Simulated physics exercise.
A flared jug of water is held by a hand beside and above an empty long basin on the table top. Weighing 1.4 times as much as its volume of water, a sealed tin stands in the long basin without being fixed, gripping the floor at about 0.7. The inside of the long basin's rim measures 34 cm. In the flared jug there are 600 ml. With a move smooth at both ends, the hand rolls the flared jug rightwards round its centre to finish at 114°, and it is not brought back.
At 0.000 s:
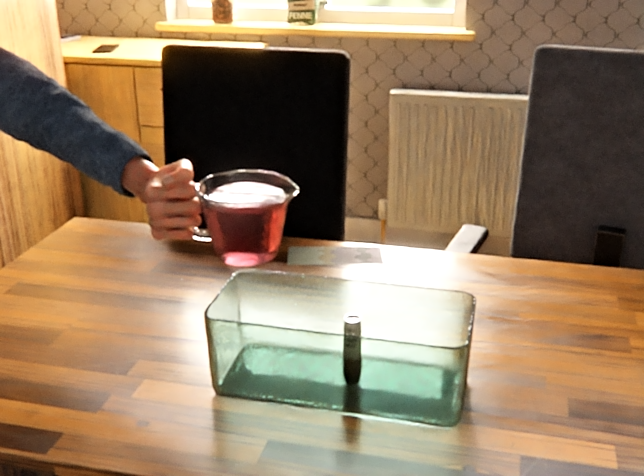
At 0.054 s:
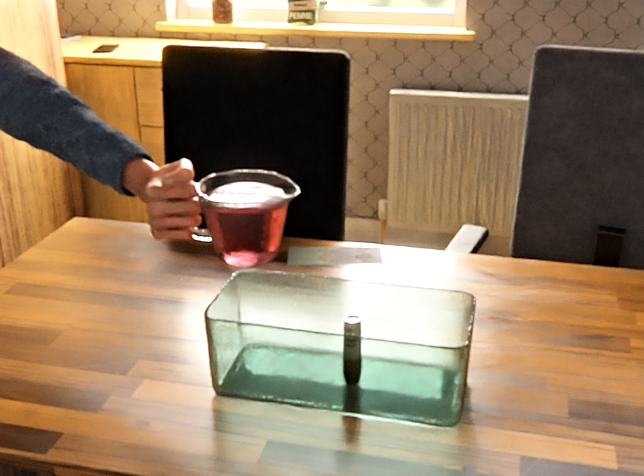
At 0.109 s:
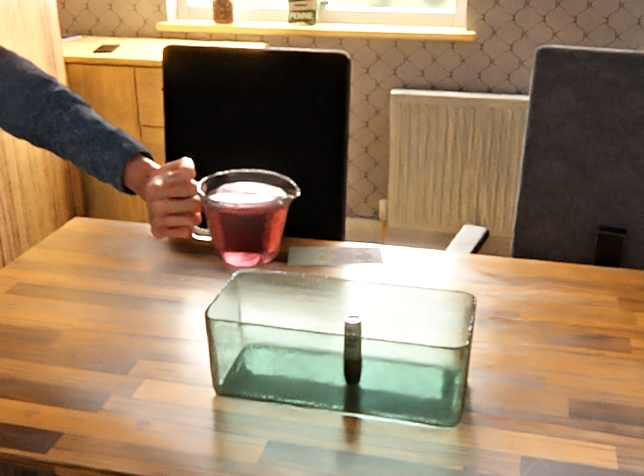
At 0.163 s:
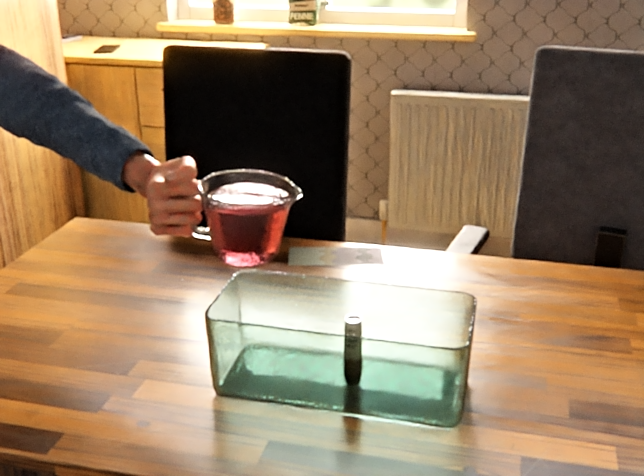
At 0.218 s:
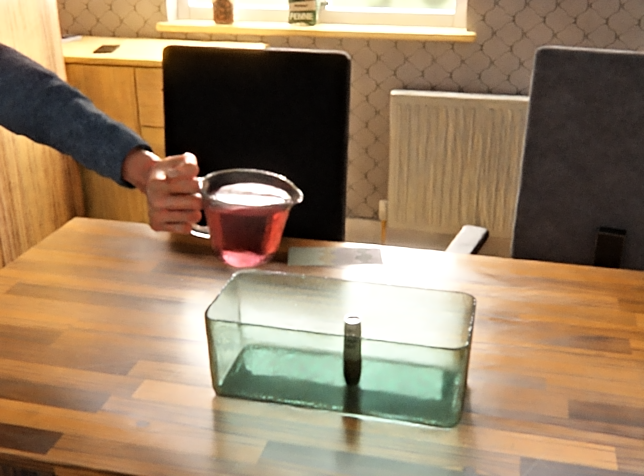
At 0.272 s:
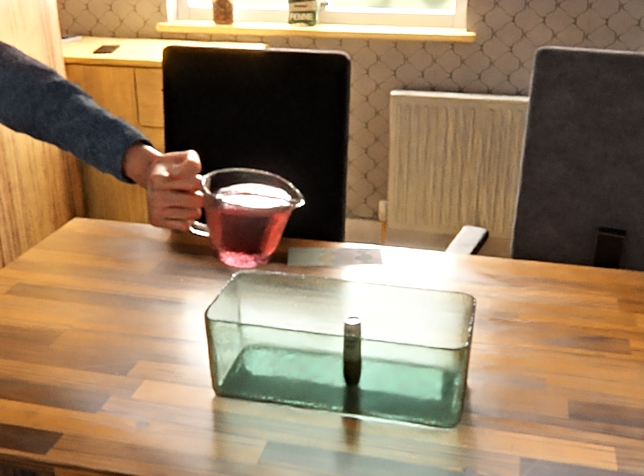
A dining room with patterned wallpaper, a pale radiator and dark high-backed chairs is seen from slightly above, across a wood-striped table. A hand in a blue-grey sleeve at left holds a clear jug of reddish-pink liquid above and behind a long greenish glass basin, in which a small dark cylinder stands. The hand slowly tilts the jug slightly rightwards, while the basin and camera stay still.
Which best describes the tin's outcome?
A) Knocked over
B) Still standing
The answer is A.
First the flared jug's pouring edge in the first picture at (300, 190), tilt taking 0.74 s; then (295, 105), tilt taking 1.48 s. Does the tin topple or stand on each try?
The tin overturns the first time and overturns the second time.
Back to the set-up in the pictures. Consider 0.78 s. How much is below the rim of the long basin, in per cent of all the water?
16 %, roughly.
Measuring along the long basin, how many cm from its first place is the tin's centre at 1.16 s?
Roughly 5 cm.
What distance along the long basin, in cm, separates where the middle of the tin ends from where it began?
Around 7.0 cm.
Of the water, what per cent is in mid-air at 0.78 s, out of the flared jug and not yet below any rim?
Around 18 percent.
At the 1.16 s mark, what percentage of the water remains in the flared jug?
Remaining share: Approx. 7 %.
Then, 0.78 s in, the tilt is 62° and 64 per cent is still to pour; the tin stands where it began.
Then, 1.16 s in, the tilt is 101° and 7 per cent is still to pour; the tin leans 56°.
Then, 1.55 s in, the tilt is 114° and 0 per cent is still to pour; the tin lies on its side.
Then, 1.98 s in, the tilt is 114° and 0 per cent is still to pour; the tin lies on its side.
Finally, the tin lies on its side.
